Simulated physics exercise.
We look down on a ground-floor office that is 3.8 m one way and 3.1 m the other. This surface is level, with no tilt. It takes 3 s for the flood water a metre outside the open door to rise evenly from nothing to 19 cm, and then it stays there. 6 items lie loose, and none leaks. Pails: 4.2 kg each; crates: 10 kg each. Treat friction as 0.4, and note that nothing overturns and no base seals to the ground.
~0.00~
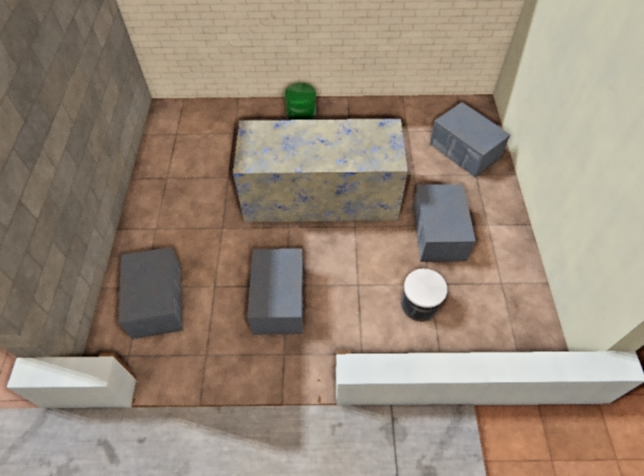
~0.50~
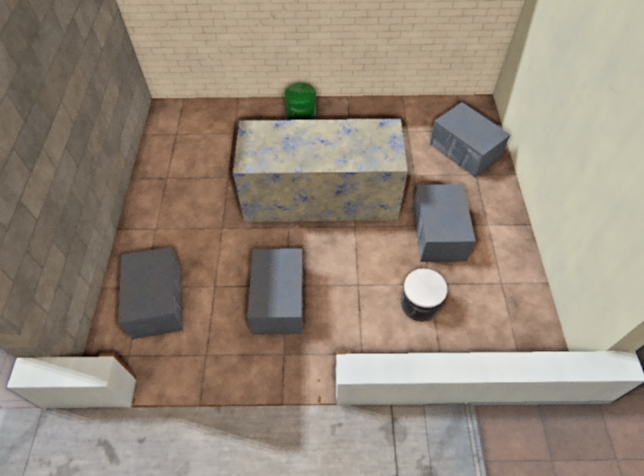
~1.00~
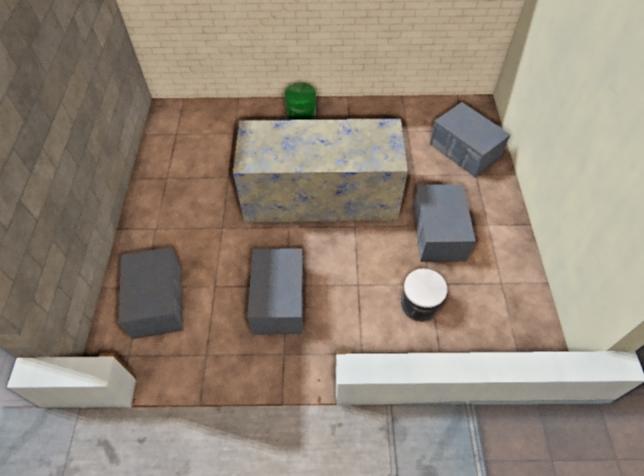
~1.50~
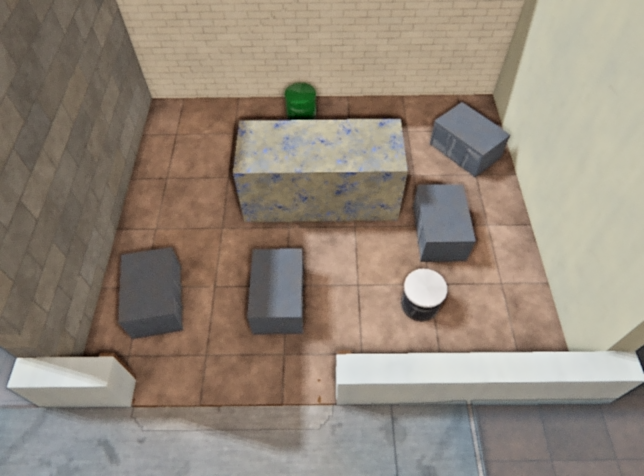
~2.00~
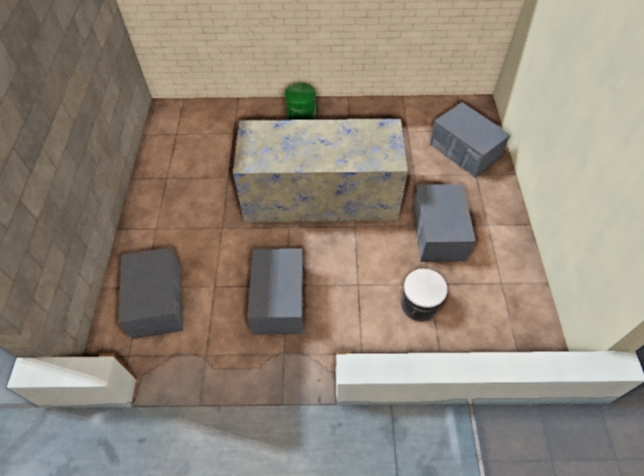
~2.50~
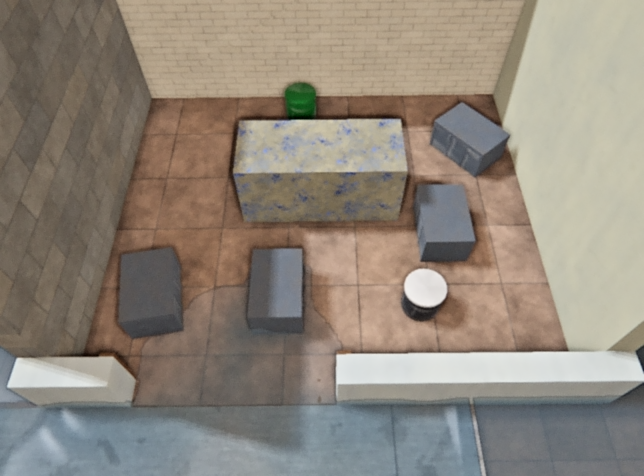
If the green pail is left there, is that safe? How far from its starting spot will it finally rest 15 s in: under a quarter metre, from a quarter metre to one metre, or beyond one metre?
It ends up beyond one metre away.
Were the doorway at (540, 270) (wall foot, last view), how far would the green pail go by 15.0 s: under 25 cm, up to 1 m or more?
That would leave the green pail a long way off.
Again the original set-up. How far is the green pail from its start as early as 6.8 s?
It is about 80 cm out of place by then.
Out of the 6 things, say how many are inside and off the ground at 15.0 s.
I count 6.
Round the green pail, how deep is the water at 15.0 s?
Near 17 cm deep.
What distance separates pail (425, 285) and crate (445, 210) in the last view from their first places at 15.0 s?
First 60 cm, then 60 cm.
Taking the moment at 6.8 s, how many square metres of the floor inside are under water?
Around 11.0 m2 of it.
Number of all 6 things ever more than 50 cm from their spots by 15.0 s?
Answer: 5.
After 3.5 s the green pail is near (300, 93), 0.0 m from its start, aground; 0 afloat.
After 6.8 s the green pail is near (365, 114), 0.7 m from its start, afloat; 3 afloat.
After 11.0 s the green pail is near (545, 278), 2.9 m from its start, afloat; 6 afloat.
After 15.0 s the green pail is near (551, 273), 2.9 m from its start, afloat; 6 afloat.
